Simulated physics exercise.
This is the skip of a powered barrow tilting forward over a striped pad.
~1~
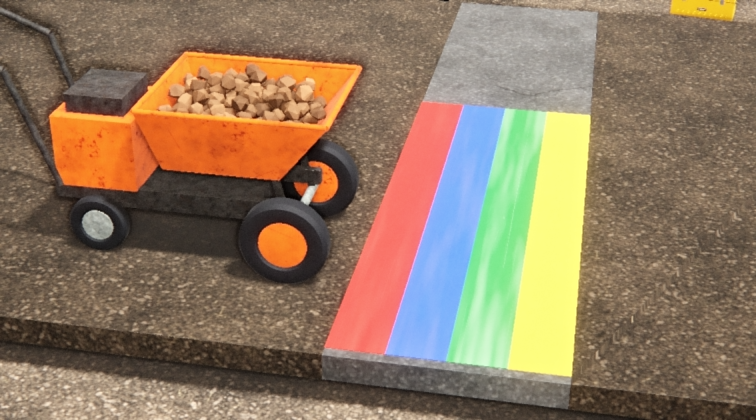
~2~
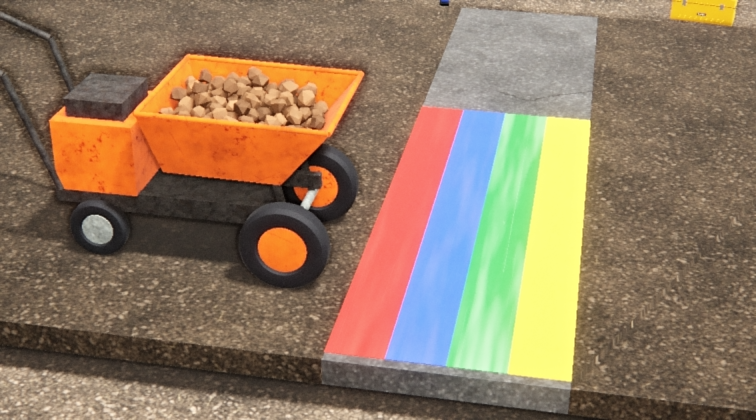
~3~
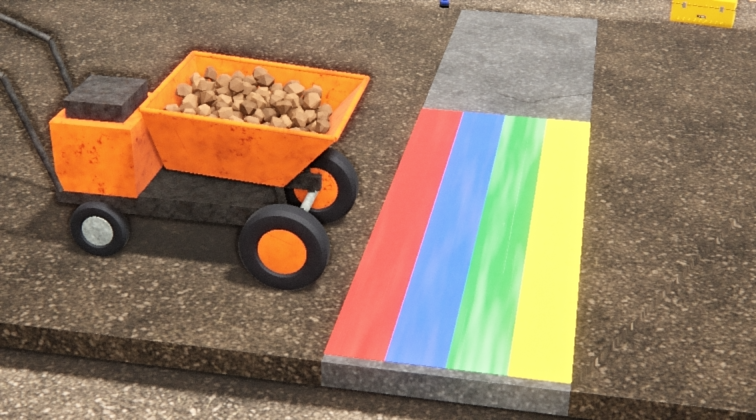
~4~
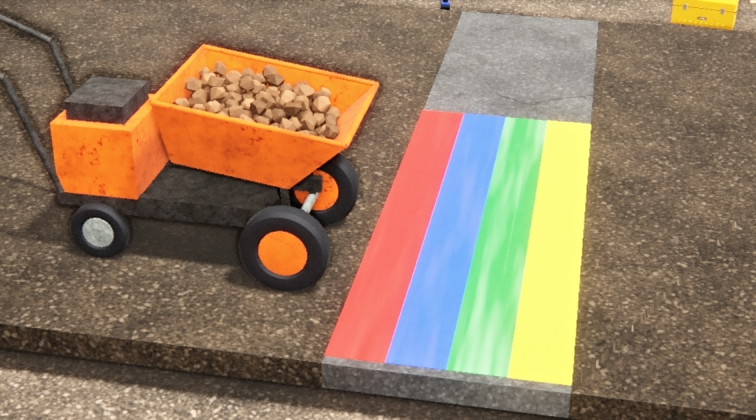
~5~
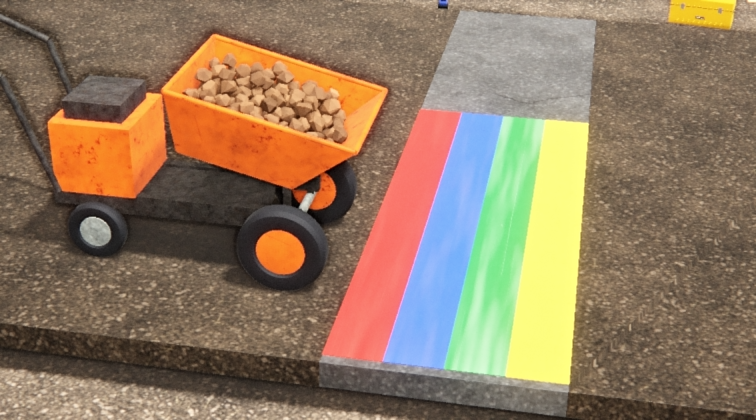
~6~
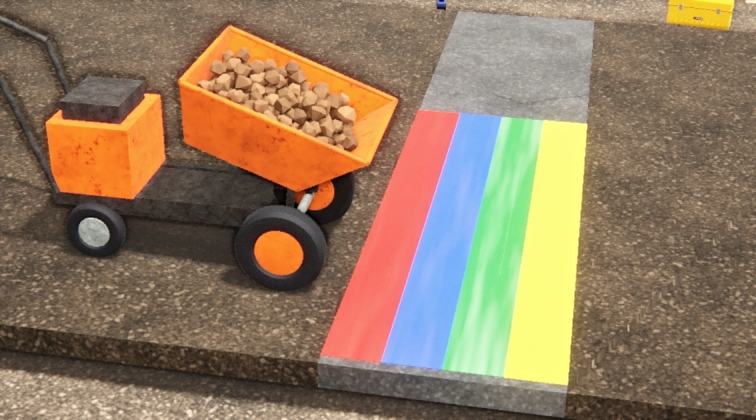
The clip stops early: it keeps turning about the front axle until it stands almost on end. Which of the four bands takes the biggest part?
The heap favours the green strip.
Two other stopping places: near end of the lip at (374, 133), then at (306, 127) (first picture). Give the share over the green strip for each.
About 30 and 30 per cent.
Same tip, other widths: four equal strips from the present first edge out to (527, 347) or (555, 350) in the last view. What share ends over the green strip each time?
The first gives 30 %, the second 30 %.
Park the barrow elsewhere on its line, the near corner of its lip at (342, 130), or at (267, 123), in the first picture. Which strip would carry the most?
The first try: The strip in green. The second: The blue one.
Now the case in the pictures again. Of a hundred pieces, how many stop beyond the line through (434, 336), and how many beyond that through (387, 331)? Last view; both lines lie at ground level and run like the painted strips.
The first gives 60 %, the second 80 %.
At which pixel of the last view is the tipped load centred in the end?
Around (489, 266).
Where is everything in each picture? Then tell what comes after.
The first picture shows lip of the skip near (326, 129), level; top of the load near (247, 97), clay clods; red strip near (367, 316); blue strip near (425, 322); green strip near (484, 329); yellow strip near (544, 336).
The second picture shows lip of the skip near (328, 134), level; top of the load near (249, 101).
The third picture shows lip of the skip near (335, 139), tipped barely; top of the load near (225, 102).
The fourth picture shows lip of the skip near (345, 146), tipped a little; top of the load near (234, 99).
The fifth picture shows lip of the skip near (355, 152), tipped a little; top of the load near (234, 93).
The sixth picture shows lip of the skip near (367, 163), tipped clearly; top of the load near (247, 89); red strip near (363, 324); blue strip near (421, 330); green strip near (480, 337); yellow strip near (540, 344).
Shortly afterwards, skip tipped steeply; the whole lot in the skip.
Next, skip tipped right over; near two thirds in the skip; near a quarter over the blue strip; near a quarter over the green strip; only a few over the yellow strip.
Some moments later, skip tipped right over; near a quarter in the skip; near a quarter over the blue strip; near a third over the green strip; a little over the yellow strip; a little off the paint.
In the end, skip tipped right over; near a quarter in the skip; only a few over the red strip; near a quarter over the blue strip; near a third over the green strip; a little over the yellow strip; a little off the paint.
